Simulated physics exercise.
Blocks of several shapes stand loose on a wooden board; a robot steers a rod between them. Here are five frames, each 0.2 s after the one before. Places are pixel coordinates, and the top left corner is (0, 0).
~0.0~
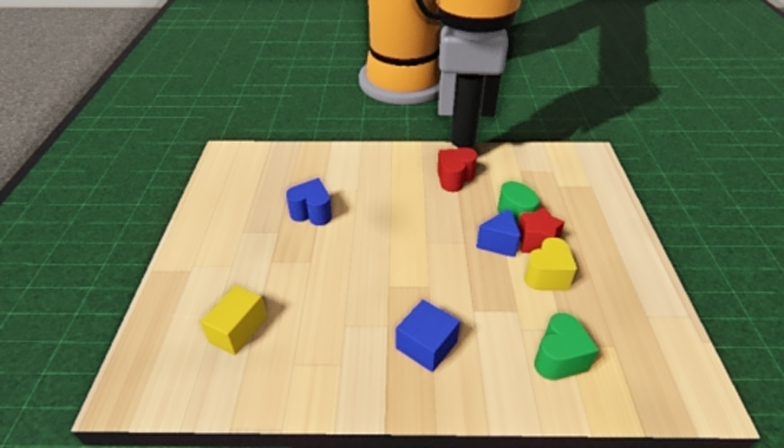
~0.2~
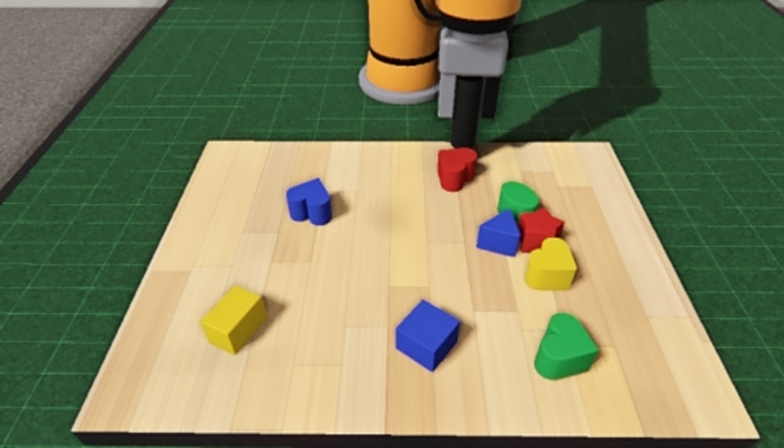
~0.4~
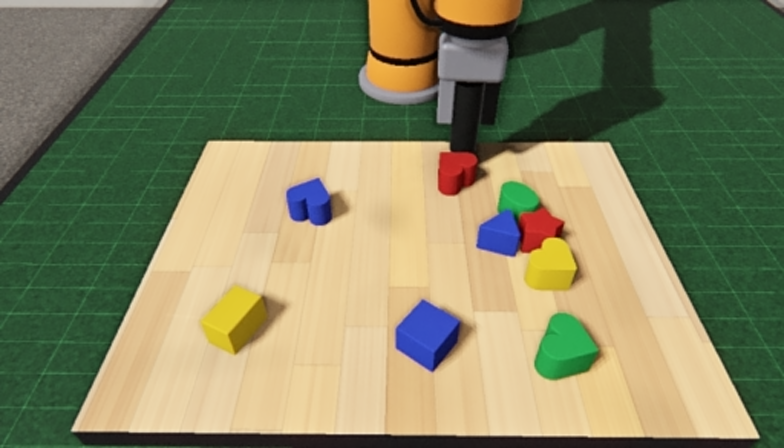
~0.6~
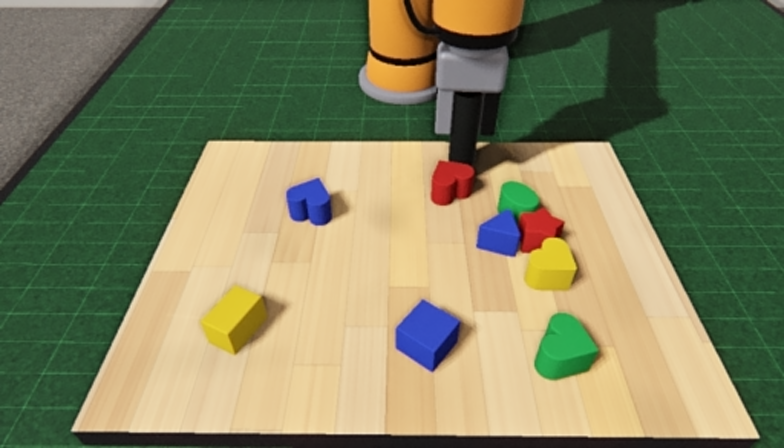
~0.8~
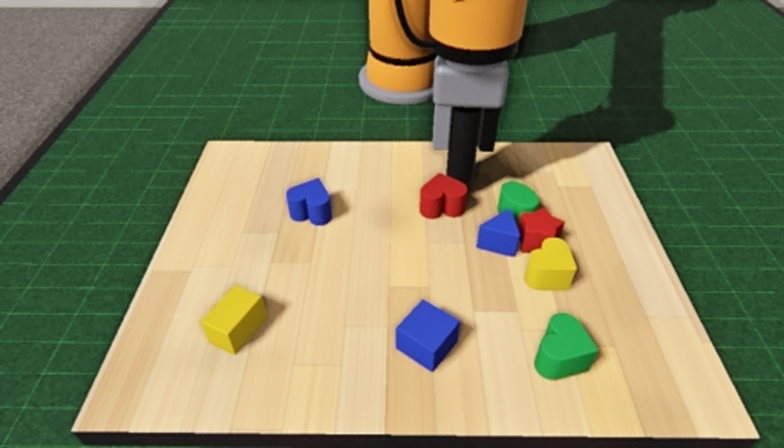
An orange robot arm with a black rod stands behind a pale wooden board on a green gridded floor, seen from above and in front. Blue and red hearts sit toward the back, a cluster of green, blue, red and yellow blocks at right, and yellow, blue and green blocks nearer. After a brief stillness, the rod pushes the red heart a short way forward and slightly left, turning it, while the other blocks and camera stay still.
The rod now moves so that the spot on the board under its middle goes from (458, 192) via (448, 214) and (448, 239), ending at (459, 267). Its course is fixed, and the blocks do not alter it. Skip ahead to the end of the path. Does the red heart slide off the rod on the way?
Yes, I think so.
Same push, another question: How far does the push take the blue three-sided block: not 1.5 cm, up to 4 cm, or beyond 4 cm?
It falls in the under 1.5 cm band.
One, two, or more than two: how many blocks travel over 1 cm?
This push will displace one block.
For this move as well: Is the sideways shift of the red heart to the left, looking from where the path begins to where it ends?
No - that is not the case.
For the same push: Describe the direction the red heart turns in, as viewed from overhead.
Viewed from overhead, the red heart winds up turned clockwise.
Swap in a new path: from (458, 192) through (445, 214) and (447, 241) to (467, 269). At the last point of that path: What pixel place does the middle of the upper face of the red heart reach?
Located at (414, 220).
On the path given first. One third of the way, rod at (450, 199); red heart at (426, 207), turned 20° clockwise.
Two thirds of the way, rod at (450, 224); red heart at (416, 219), turned 50° clockwise.
At the end, rod at (461, 252); red heart at (416, 219), turned 50° clockwise; blue three-sided block unmoved.
